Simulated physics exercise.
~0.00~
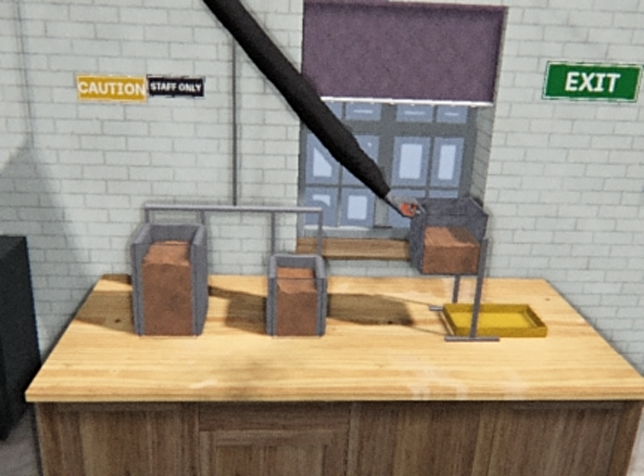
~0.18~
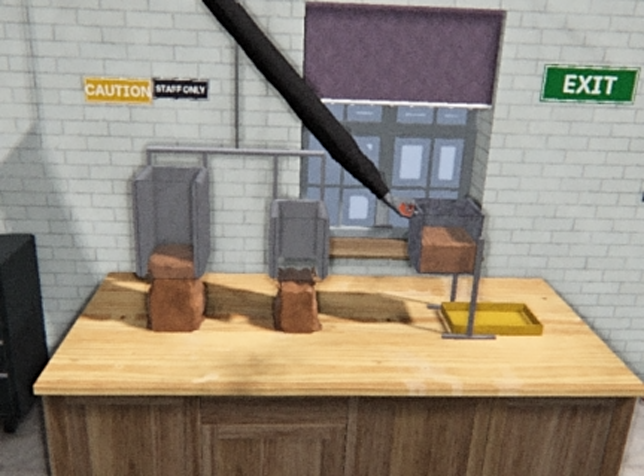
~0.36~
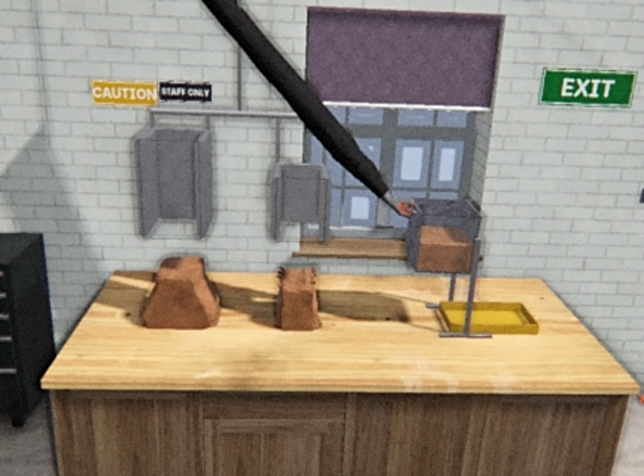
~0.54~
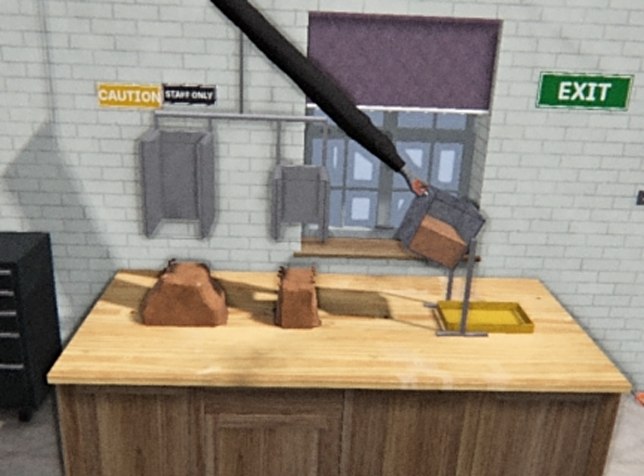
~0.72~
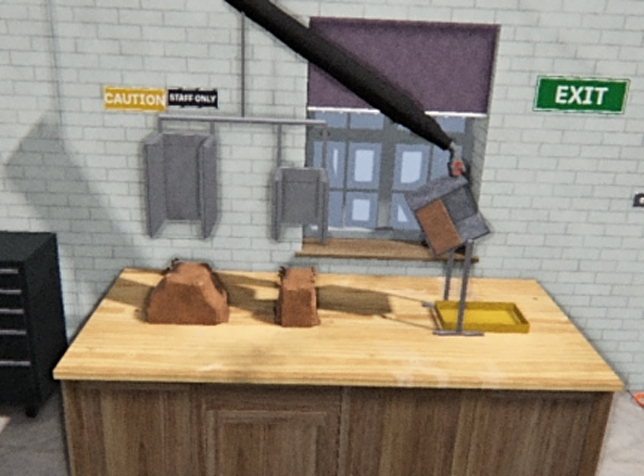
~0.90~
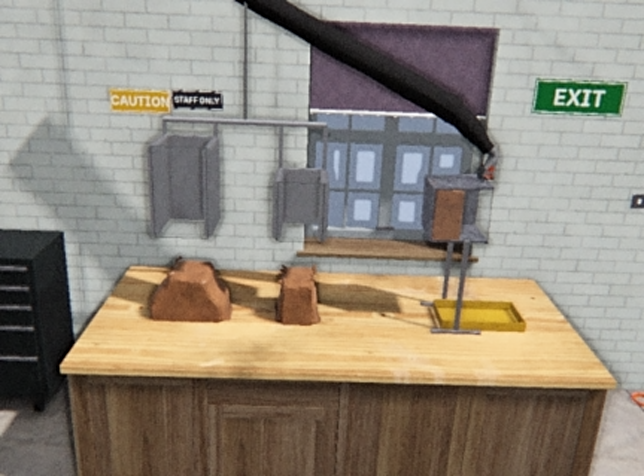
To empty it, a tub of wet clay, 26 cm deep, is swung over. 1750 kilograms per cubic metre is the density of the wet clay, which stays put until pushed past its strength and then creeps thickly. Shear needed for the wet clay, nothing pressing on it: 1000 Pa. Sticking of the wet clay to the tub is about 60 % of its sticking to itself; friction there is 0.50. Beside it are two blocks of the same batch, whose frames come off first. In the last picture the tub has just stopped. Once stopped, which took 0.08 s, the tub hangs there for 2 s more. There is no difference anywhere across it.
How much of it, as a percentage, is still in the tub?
Near 100 percent is still in the tub.
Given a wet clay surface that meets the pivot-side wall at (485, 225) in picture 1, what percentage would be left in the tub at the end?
About 70 per cent.
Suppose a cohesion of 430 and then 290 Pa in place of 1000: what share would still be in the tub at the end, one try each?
First 70 %, second 65 %.
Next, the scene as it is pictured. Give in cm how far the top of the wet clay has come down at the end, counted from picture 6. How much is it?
The top ends up some 6 cm below its level in the last picture.
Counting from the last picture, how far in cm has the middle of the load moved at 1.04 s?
Roughly 2 cm.
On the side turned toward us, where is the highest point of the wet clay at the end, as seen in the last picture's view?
Highest point: Approx. (468, 205).
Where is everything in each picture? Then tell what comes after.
In the first picture, handle-side rim at (427, 214), tilt 0 degrees; highest point of the wet clay at (463, 245); test blocks 34 cm, 22 cm high (left to right).
In the second picture, handle-side rim at (424, 214), tilt 0 degrees; highest point of the wet clay at (459, 245); test blocks 33 cm, 22 cm high (left to right).
In the third picture, handle-side rim at (422, 214), tilt 2 degrees; highest point of the wet clay at (423, 243); test blocks 26 cm, 22 cm high (left to right).
In the fourth picture, handle-side rim at (435, 196), tilt 24 degrees; highest point of the wet clay at (421, 225); test blocks 23 cm, 22 cm high (left to right).
In the fifth picture, handle-side rim at (468, 184), tilt 60 degrees; highest point of the wet clay at (438, 200); test blocks 23 cm, 22 cm high (left to right).
In the sixth picture, handle-side rim at (494, 190), tilt 89 degrees; highest point of the wet clay at (448, 191); test blocks 23 cm, 22 cm high (left to right).
By 1.04 s, the tub is at 89 degrees and holds 100 %.
By 1.21 s, the tub is at 89 degrees and holds 100 %.
By 1.38 s, the tub is at 89 degrees and holds 100 %.
By 1.55 s, the tub is at 89 degrees and holds 100 %.
By 2.90 s, at the end, the tub is at 89 degrees and holds 100 %.
